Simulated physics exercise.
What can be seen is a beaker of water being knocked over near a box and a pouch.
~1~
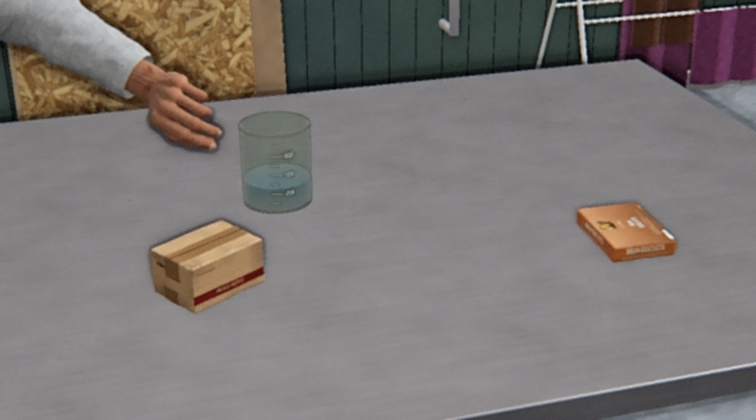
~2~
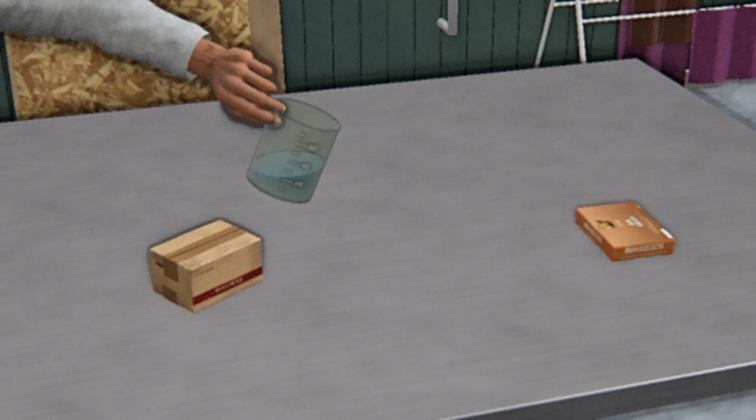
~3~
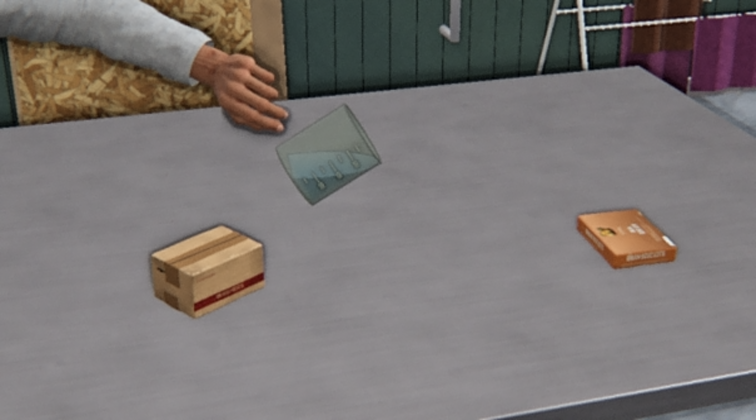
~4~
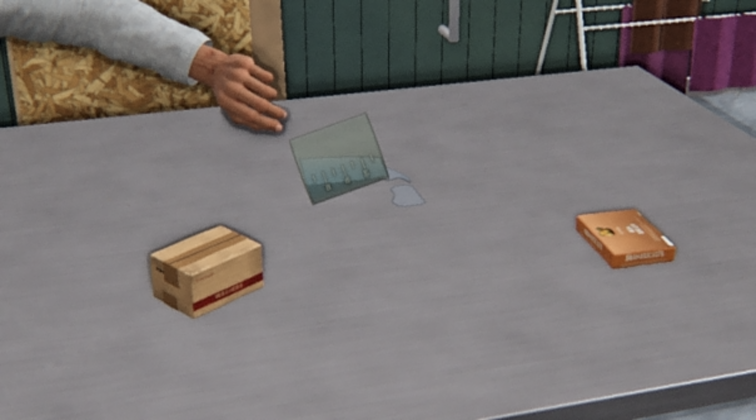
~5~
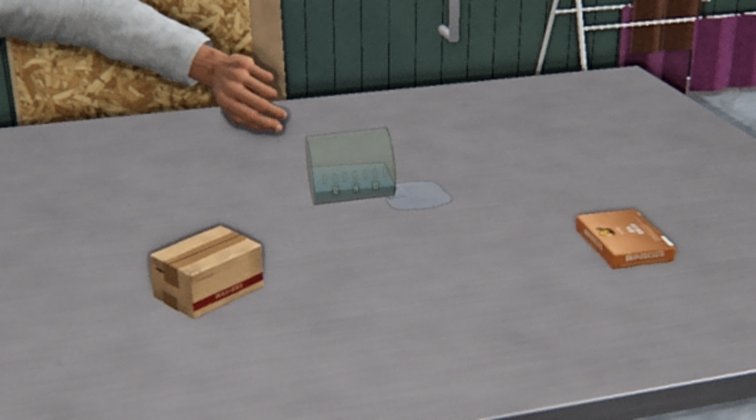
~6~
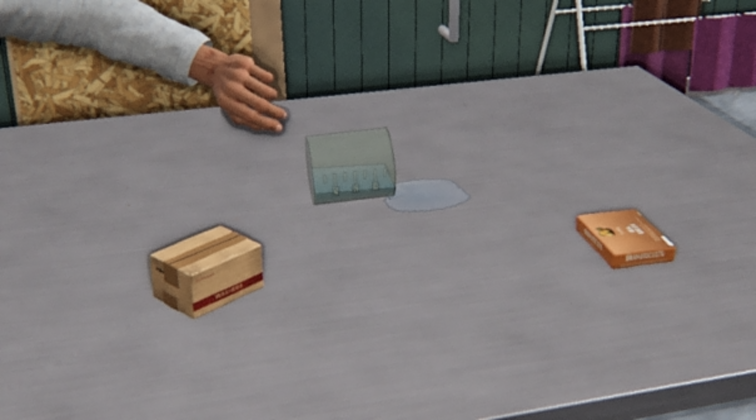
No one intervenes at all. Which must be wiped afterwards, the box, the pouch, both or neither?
Box comes out dry, pouch becomes wet.
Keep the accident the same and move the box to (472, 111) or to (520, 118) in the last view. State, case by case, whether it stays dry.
At the first spot it gets dampened, at the second spot it gets dampened.
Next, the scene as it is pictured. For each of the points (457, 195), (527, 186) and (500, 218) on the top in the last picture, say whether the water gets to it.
Going in the order asked, the first spot is inside the spill, the second is inside the spill and the third is inside the spill.
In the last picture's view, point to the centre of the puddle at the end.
Centre at roughly (588, 183).
Shortly, the puddle covers about as much as a tray; the box is still dry; the pouch is still dry.
Then, the puddle covers about as much as a big tray; the box is still dry; the pouch is soaking at its edge.
At the finish, the puddle covers about as much as a big tray; the box is still dry; the pouch is soaking at its edge.
